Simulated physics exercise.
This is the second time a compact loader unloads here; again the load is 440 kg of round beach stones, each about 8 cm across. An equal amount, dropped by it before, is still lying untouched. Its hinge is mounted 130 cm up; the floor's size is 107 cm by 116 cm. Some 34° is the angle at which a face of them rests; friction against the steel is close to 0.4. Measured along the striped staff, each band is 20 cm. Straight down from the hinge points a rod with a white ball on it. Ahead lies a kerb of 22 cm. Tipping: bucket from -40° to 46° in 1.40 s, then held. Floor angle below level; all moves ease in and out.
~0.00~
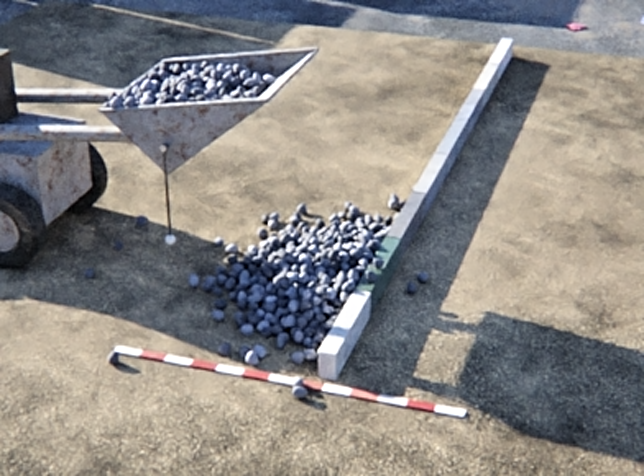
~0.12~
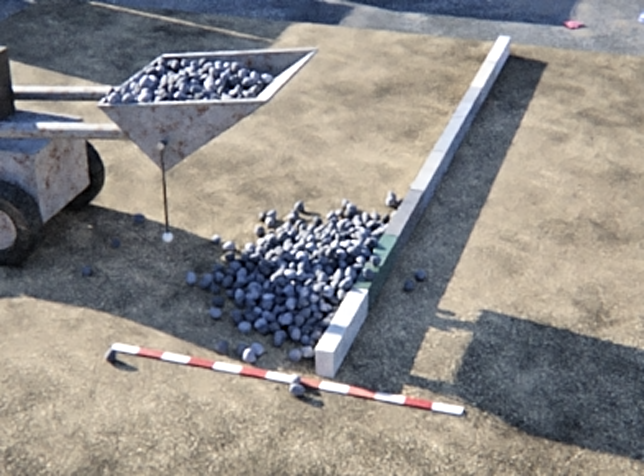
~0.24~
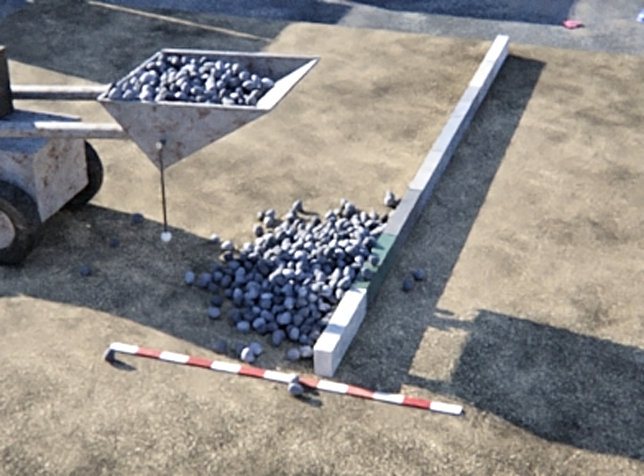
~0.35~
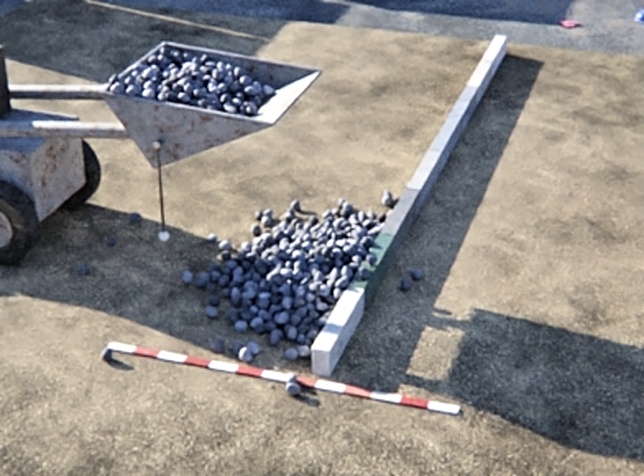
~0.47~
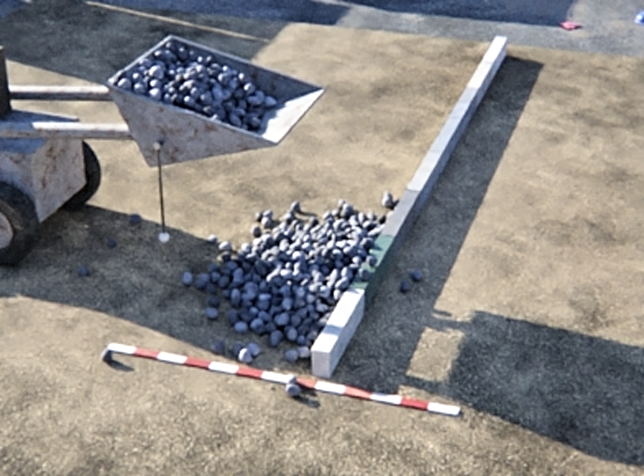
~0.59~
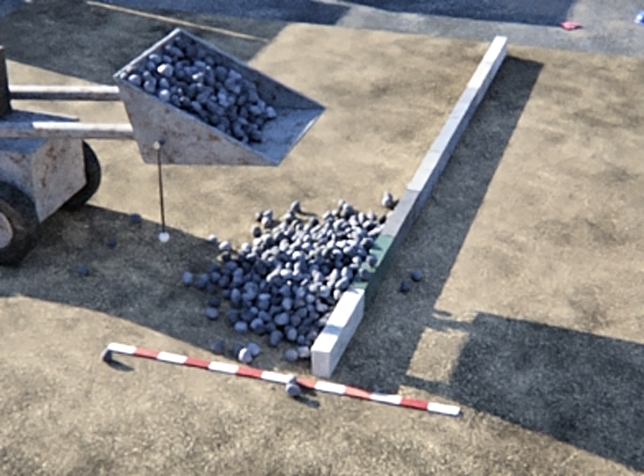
A compact loader with a worn grey bucket of blue-grey stones stands at left on sunlit, sandy ground, seen from above. Below the bucket hangs a rod with a white ball, beside a stone heap against a pale kerb with a greenish section, behind a red-and-white staff. The view shifts very slightly early on, while the bucket tilts steadily forward, its right lip lowering and rear rising as the stones inside shift.
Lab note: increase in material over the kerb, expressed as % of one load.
Increase: 2 %.
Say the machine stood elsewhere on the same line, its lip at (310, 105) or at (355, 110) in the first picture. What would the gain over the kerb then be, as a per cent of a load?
I'd say close to 15 per cent for one and close to 60 per cent for the other, in that order.
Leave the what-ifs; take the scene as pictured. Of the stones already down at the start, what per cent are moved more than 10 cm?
The answer is about 20 per cent.
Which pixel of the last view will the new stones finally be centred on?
They come to rest centred about (296, 255).
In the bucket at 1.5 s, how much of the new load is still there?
It still holds about 35 per cent.
After 1.0 s the floor is at 33°; in per cent of one load, 100 in the bucket, 99 on this side of the kerb; the foremost stones are at (375, 273).
After 1.5 s the floor is at 46°; in per cent of one load, 36 in the bucket, 163 on this side of the kerb; the foremost stones are at (375, 273).
After 1.9 s the floor is at 46°; in per cent of one load, 0 in the bucket, 198 on this side of the kerb, 1 over the kerb; the foremost stones are at (386, 270).
After 4.6 s the floor is at 46°; in per cent of one load, 0 in the bucket, 197 on this side of the kerb, 3 over the kerb; the foremost stones are at (426, 287). Net gain over the kerb, 2.
